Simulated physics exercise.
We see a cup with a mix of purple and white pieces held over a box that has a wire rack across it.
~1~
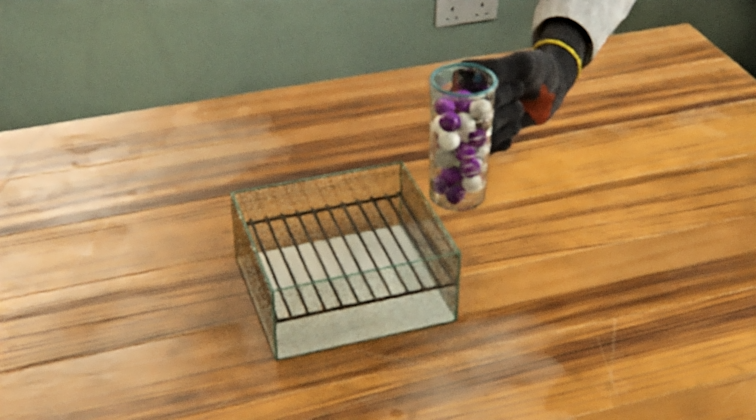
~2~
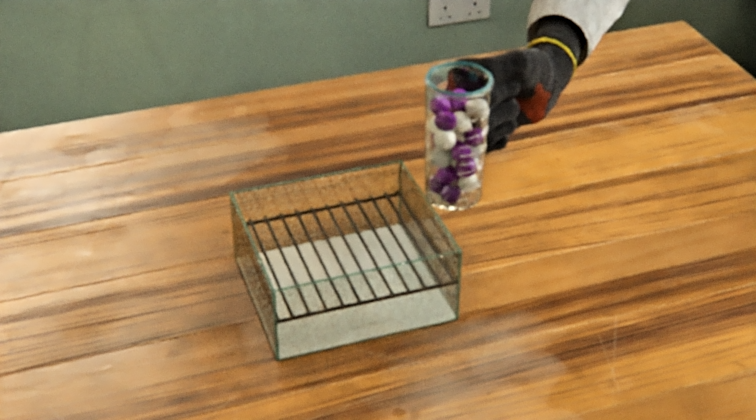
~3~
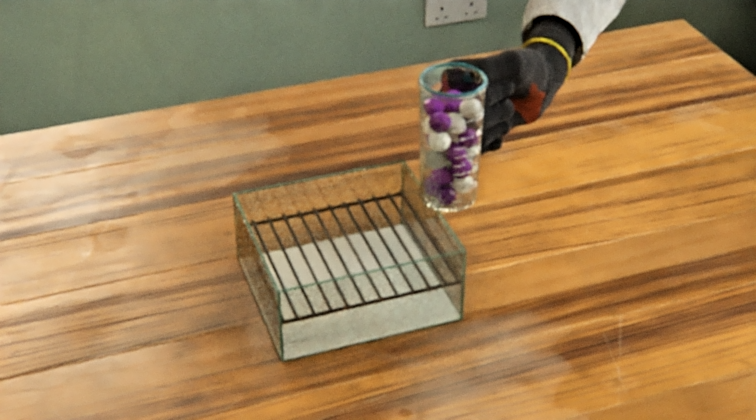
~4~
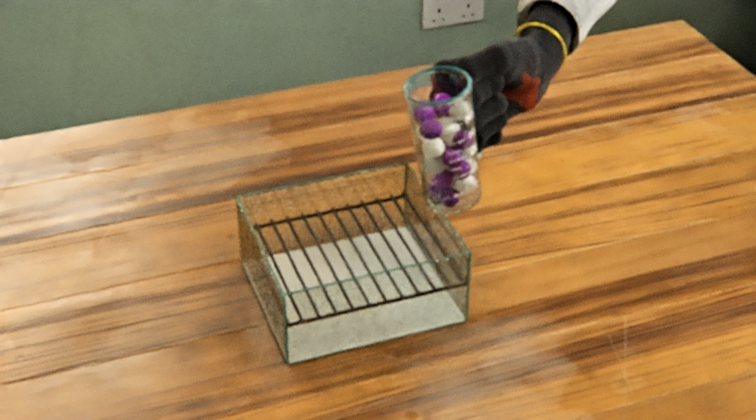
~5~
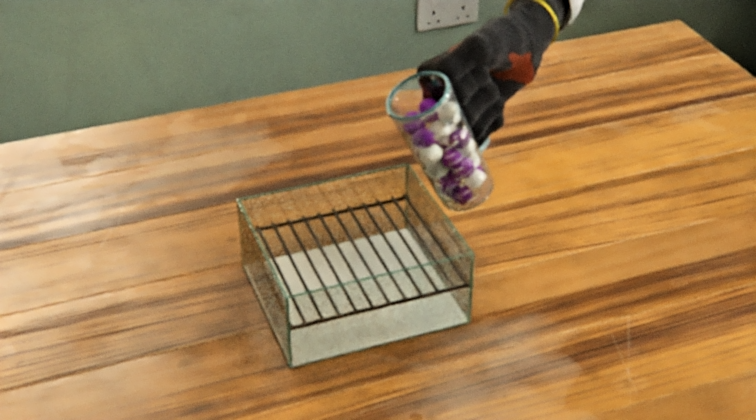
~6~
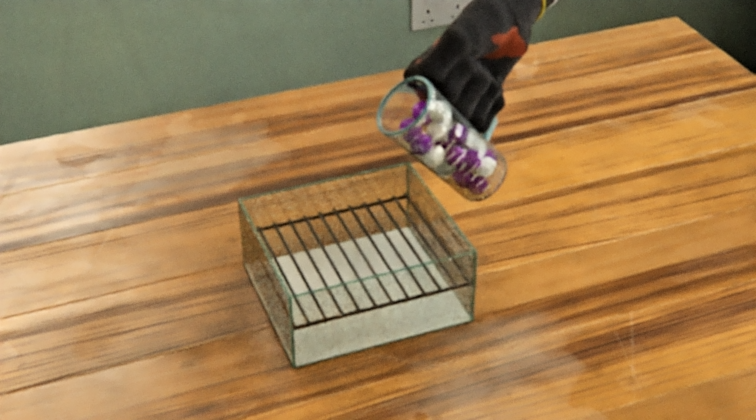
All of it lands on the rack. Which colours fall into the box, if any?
I'd say the purple bits don't fall and the white bits don't fall.
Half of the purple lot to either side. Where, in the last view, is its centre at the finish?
Its centre ends up around (360, 243) in the last picture.
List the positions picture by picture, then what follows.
In the first frame, cup at (460, 139), upright; rack at (286, 263), 12 wires across; purple gumballs at (446, 137), wider than the gaps; white sweets at (477, 148), wider than the gaps.
In the second frame, cup at (456, 138), upright; white ones at (472, 147).
In the third frame, cup at (451, 139), upright; purple ones at (437, 138).
In the fourth frame, cup at (446, 142), tipped 9°; white ones at (464, 149).
In the fifth frame, cup at (443, 144), tipped 25°; purple ones at (450, 145).
In the sixth frame, cup at (445, 143), tipped 41°; rack at (299, 269); purple ones at (455, 139); white ones at (466, 138).
Then, 0.39 s after the last picture, purple ones, all in the cup; white ones, all in the cup.
Then, 0.74 s after the last picture, purple ones, most in the cup, about a quarter on or over the wires; white ones, most in the cup, about a quarter on or over the wires.
Then, 1.04 s after the last picture, purple ones, all on or over the wires; white ones, all on or over the wires.
By the end, purple ones, all on the wires, none under the rack; white ones, all on the wires, none under the rack.
